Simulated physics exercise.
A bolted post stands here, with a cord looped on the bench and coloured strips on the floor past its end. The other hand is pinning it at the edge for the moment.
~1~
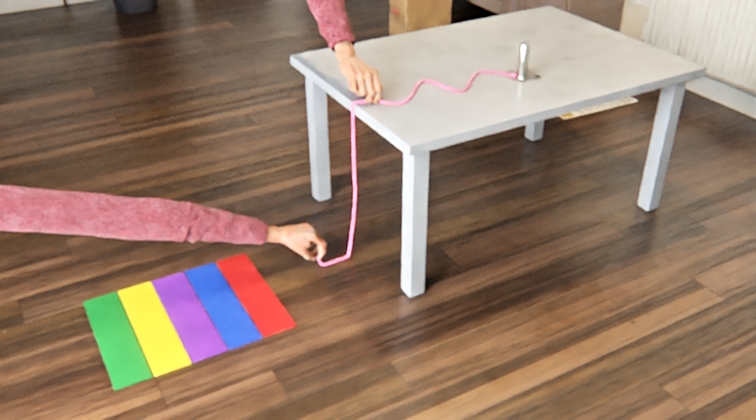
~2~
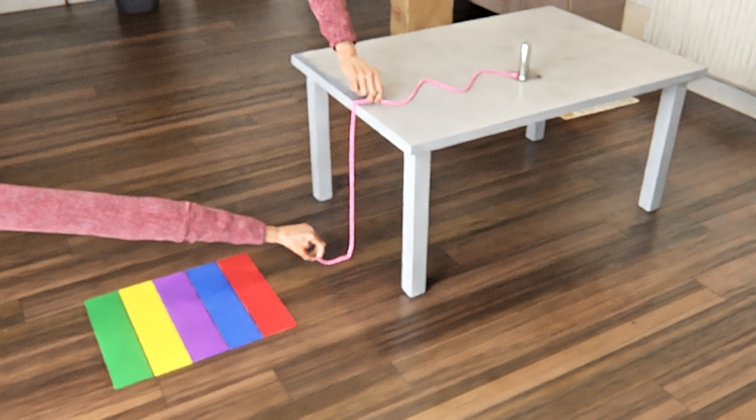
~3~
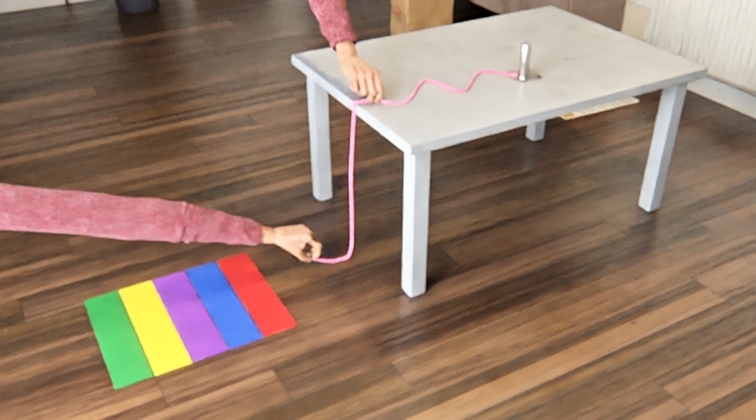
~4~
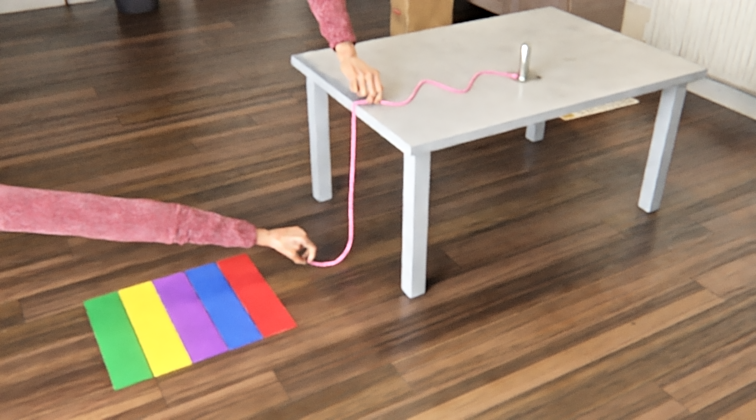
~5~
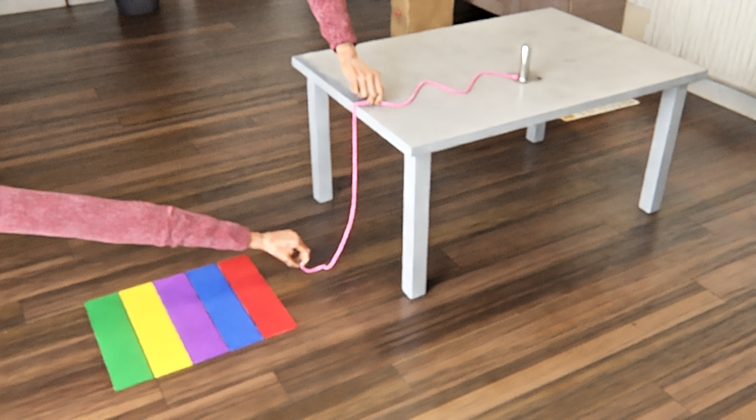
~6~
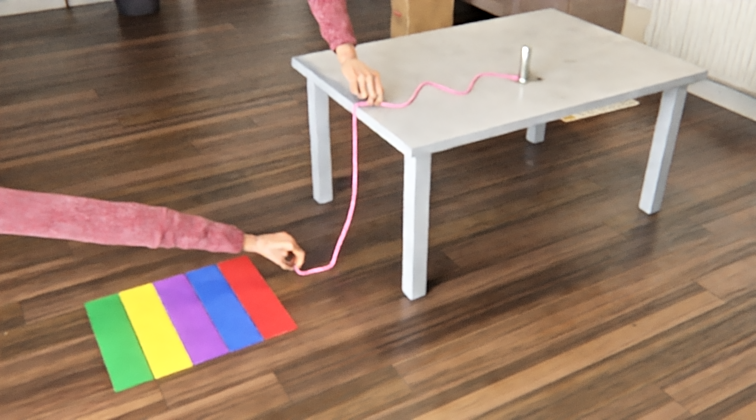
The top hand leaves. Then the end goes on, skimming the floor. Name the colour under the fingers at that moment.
Green.
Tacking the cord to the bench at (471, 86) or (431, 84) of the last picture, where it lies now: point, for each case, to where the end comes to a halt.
Respectively, (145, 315) and (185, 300).
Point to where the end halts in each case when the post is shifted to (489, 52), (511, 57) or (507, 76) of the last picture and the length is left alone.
Going through them in sequence: (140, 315), (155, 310) and finally (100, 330).
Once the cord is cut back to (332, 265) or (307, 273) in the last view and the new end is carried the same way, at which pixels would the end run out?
Pixel positions, in order: (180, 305), (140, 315).
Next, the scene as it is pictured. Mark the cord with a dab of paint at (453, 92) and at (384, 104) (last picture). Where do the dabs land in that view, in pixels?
About (425, 95), and the other about (323, 141).
Soon after, end near (178, 303); over purple.
After that, end near (140, 315); over yellow.
At the stop, end near (116, 323); over green. Over green.
